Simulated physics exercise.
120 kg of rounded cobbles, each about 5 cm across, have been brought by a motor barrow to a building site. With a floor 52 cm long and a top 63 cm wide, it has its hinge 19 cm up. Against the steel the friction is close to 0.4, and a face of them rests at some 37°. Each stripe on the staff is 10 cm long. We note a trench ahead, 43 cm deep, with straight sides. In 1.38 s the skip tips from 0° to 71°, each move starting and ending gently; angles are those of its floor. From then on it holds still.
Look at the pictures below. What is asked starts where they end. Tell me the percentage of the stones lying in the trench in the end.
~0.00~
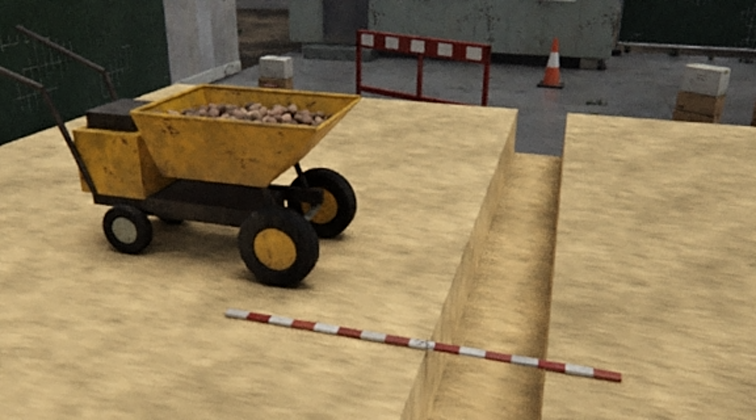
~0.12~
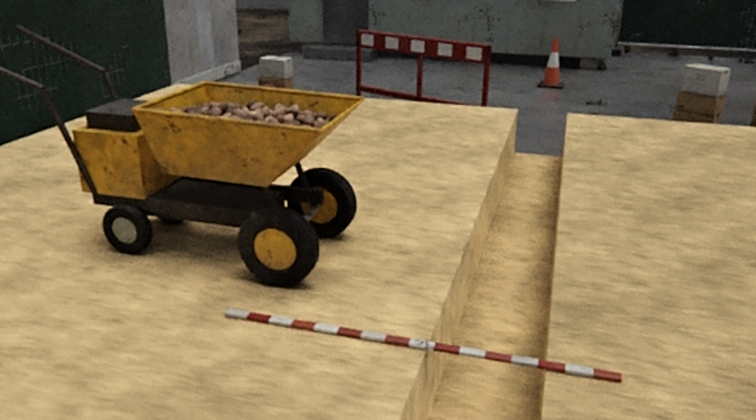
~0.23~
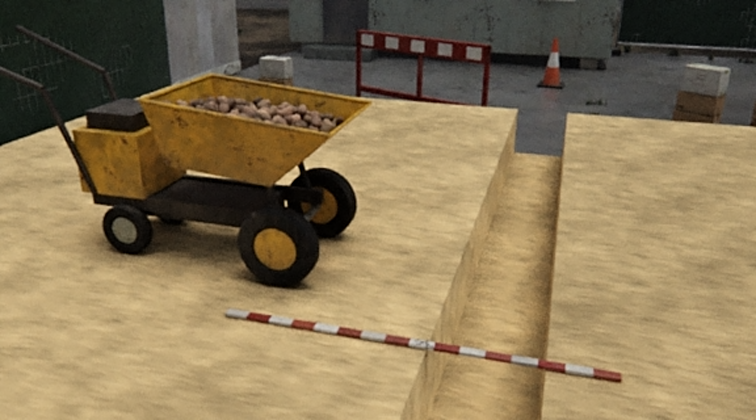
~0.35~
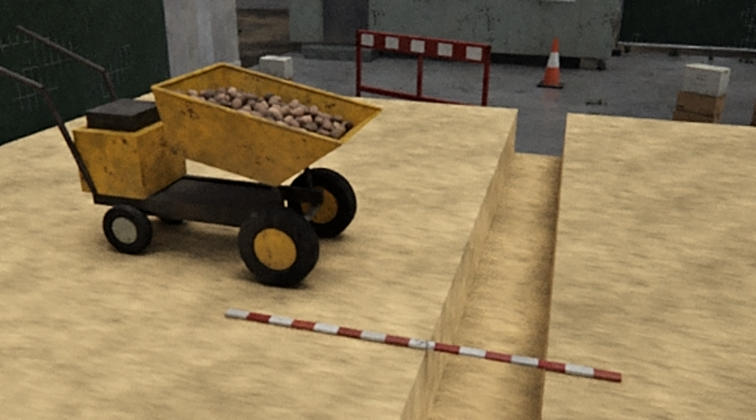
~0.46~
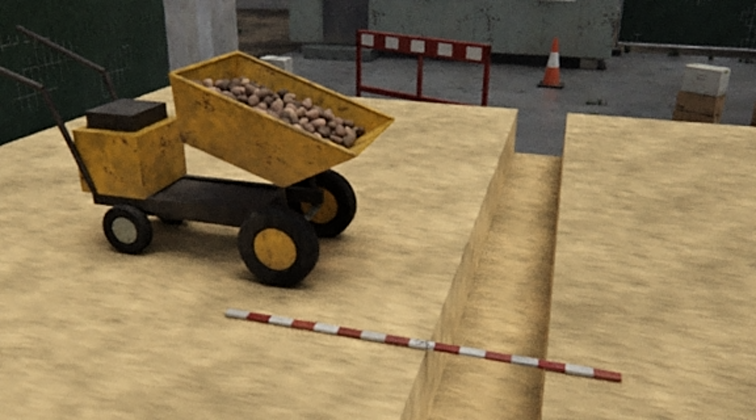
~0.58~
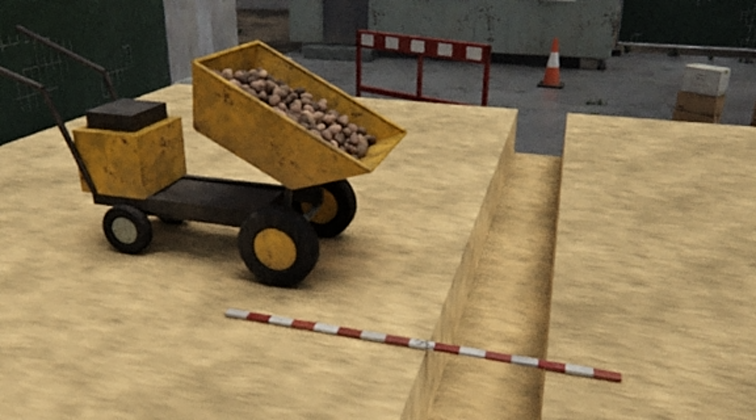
Close to 93 %.
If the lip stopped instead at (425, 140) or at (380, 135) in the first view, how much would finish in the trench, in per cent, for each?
I'd expect some 45 per cent, then some 95.
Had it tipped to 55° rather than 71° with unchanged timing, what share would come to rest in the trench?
In that case around 50 percent.
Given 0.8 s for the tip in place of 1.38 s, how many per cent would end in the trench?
About 95%.
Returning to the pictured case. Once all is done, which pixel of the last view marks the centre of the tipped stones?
The stones end up centred near (499, 351).
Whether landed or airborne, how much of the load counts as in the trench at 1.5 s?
I'd put it near 40 per cent.
After 1.0 s the floor is at 60°; 100 % in the skip; the foremost stones are at (419, 214).
After 1.5 s the floor is at 71°; 47 % in the skip, 11 % short of the trench, 42 % in the trench; the foremost stones are at (534, 378).
After 1.8 s the floor is at 71°; 14 % in the skip, 11 % short of the trench, 75 % in the trench; the foremost stones are at (537, 375).
After 3.8 s the floor is at 71°; 0 % in the skip, 7 % short of the trench, 93 % in the trench; the foremost stones are at (539, 356).
